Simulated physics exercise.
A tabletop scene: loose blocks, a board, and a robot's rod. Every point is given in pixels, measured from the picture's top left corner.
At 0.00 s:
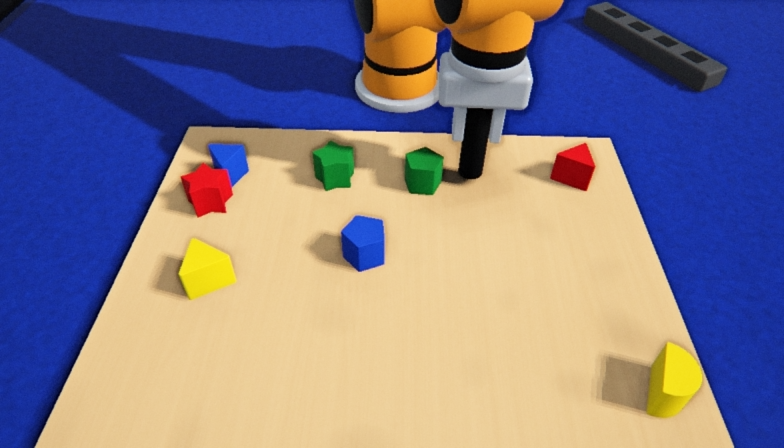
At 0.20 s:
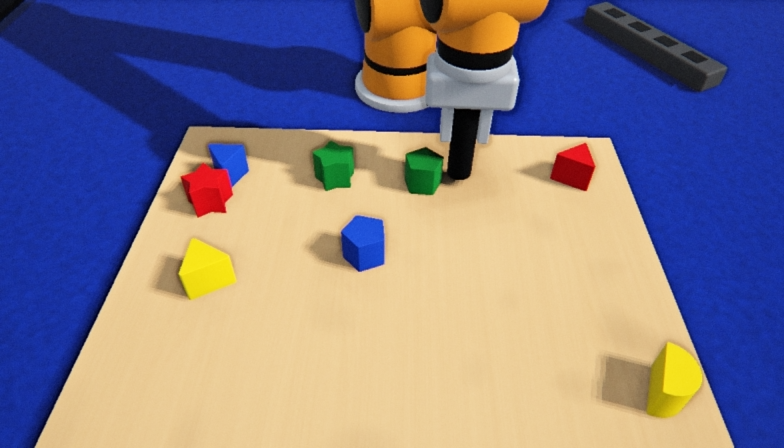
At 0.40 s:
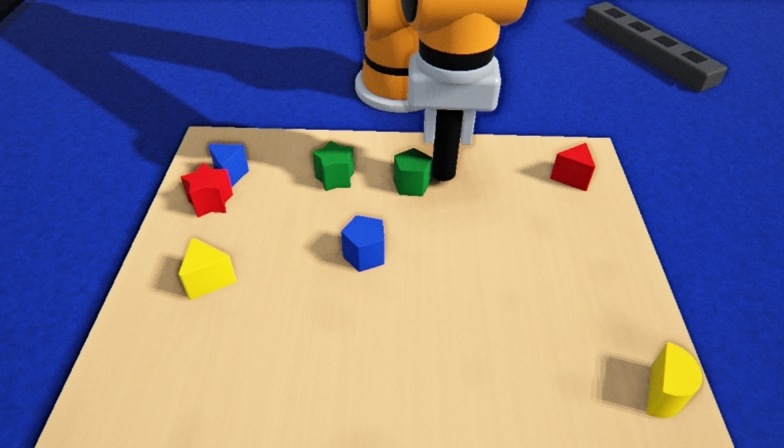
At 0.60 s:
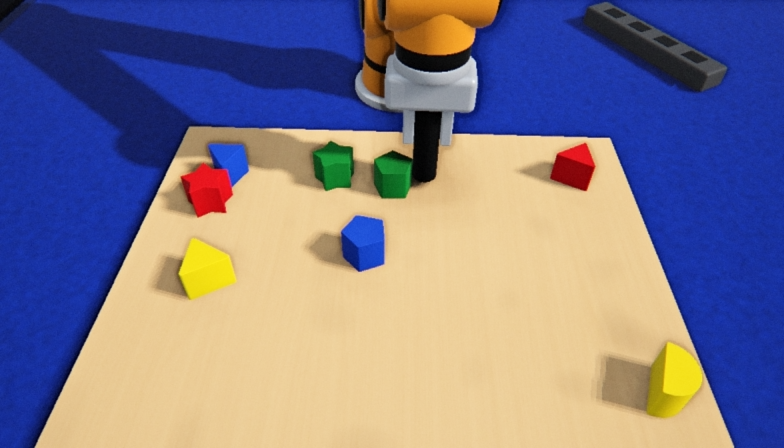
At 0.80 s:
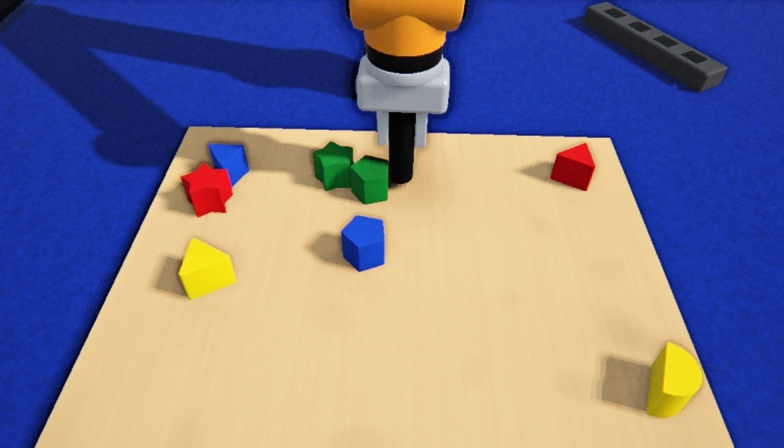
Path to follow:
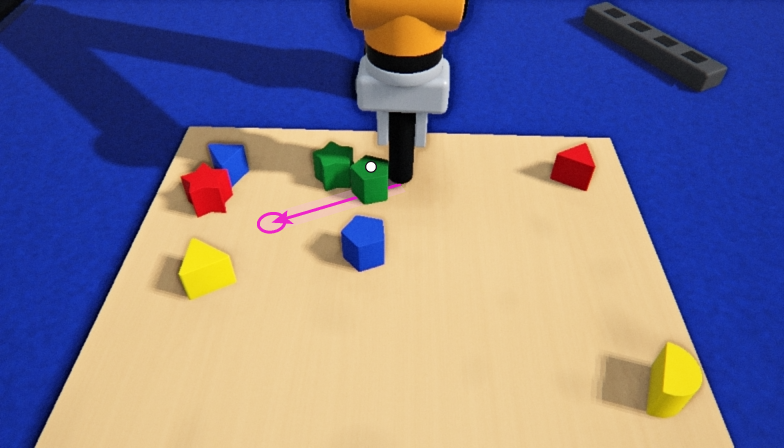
A robot arm pushes the green pentagonal block left to the green star-shaped block.
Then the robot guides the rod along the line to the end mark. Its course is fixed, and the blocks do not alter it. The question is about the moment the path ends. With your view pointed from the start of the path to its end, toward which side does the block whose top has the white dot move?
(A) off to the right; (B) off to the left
B: Off to the left.
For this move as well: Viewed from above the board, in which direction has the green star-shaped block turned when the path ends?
Looking down, my answer is that the green star-shaped block rotates clockwise.
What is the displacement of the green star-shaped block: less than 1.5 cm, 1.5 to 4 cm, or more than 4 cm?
The best fit is under 1.5 cm.
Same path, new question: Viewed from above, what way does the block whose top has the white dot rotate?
The block whose top has the white dot rotates counterclockwise.
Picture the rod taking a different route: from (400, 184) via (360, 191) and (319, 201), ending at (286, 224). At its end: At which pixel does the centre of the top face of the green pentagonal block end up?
Close to (298, 217).
Drawn move, from (400, 184) directly to (272, 223); the dot is on the green pentagonal block.
On the path given first. One third of the way, rod (359, 189); green star-shaped block (328, 153), turned 20° clockwise; green pentagonal block (332, 184), turned 25° anticlockwise.
Two thirds of the way, rod (316, 201); green star-shaped block (328, 153), turned 20° clockwise; green pentagonal block (297, 204), turned 75° anticlockwise.
At the end, rod (270, 215); red star-shaped block still; green star-shaped block (328, 153), turned 20° clockwise; green pentagonal block (281, 217), turned 115° anticlockwise.
